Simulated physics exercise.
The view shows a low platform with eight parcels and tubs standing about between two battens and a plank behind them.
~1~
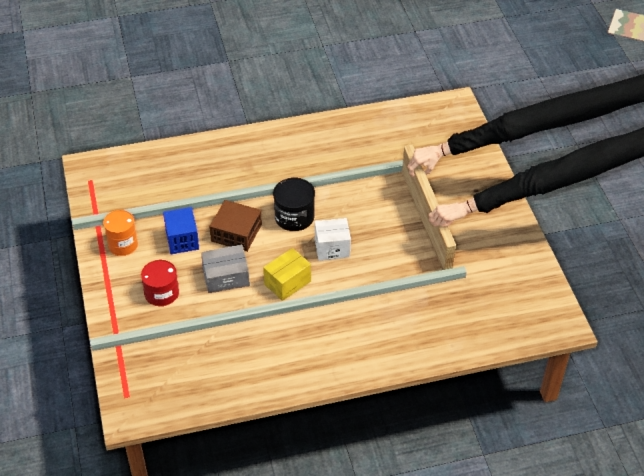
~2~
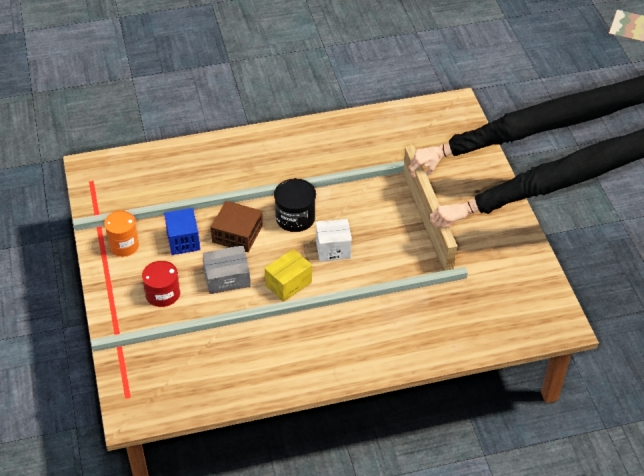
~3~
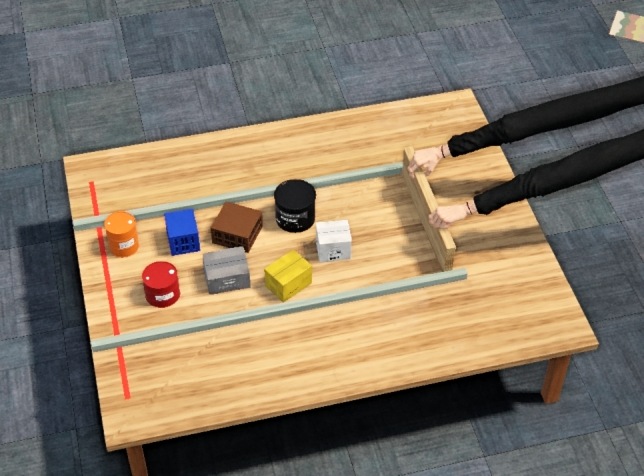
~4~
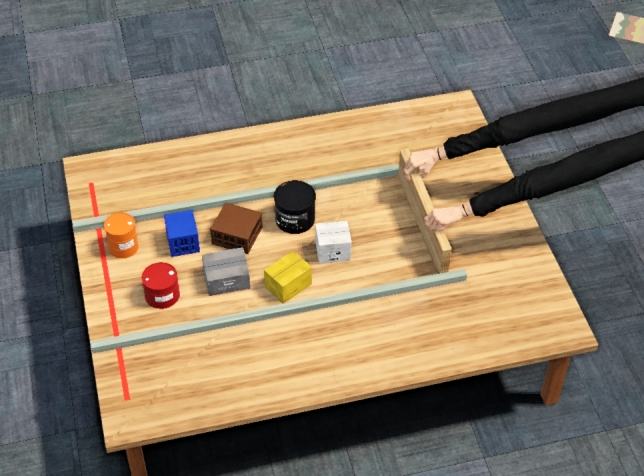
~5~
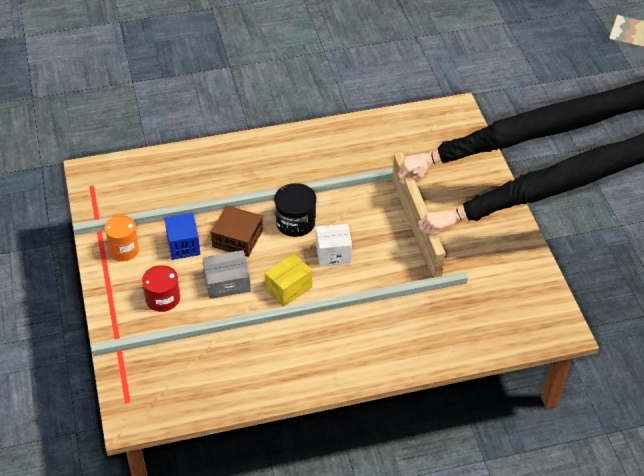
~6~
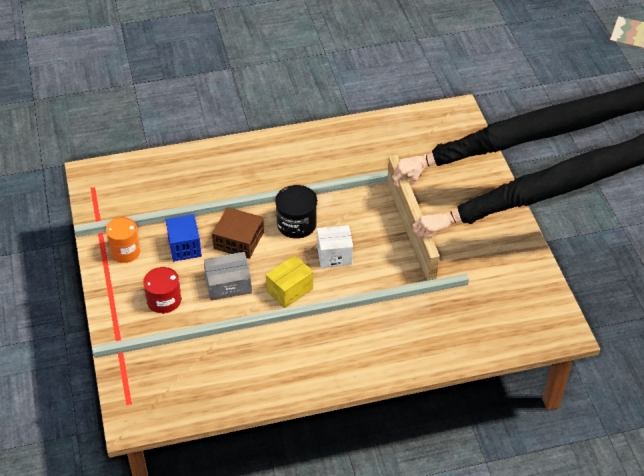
On a low wooden table, two hands held a plank behind eight small containers and boxes standing between two strips, then slid it slightly left toward them while the objects stayed about where they were.
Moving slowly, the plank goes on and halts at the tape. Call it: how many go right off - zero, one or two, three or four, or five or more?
Five or more go off.
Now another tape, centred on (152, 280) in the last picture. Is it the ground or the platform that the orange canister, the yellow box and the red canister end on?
Taking them in turn: Orange canister ends up off it, yellow box is still there, red canister ends up off it.
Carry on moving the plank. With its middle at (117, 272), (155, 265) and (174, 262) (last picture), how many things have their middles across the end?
Past the end: 5, 3 and 3.
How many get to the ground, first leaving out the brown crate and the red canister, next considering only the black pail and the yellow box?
Falls come to 3 the first time and 4 the other time.
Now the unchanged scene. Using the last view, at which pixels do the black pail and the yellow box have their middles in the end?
Okay, so first (81, 248), and next (101, 324).
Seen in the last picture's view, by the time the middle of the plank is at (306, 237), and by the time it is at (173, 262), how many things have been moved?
At the first spot the count is 4, and at the second it is 8.
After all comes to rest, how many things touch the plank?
3.
Soon after, none off yet; orange canister at rest near (123, 240); red canister at rest near (163, 290); blue crate at rest near (184, 238).
After that, none off yet; orange canister displaced about its own width near (83, 250); red canister displaced about its own width near (127, 297); blue crate displaced well along near (112, 260).
In the end, the number that fall off is five or more; gone, brown crate, grey parcel, blue crate, red canister and orange canister.
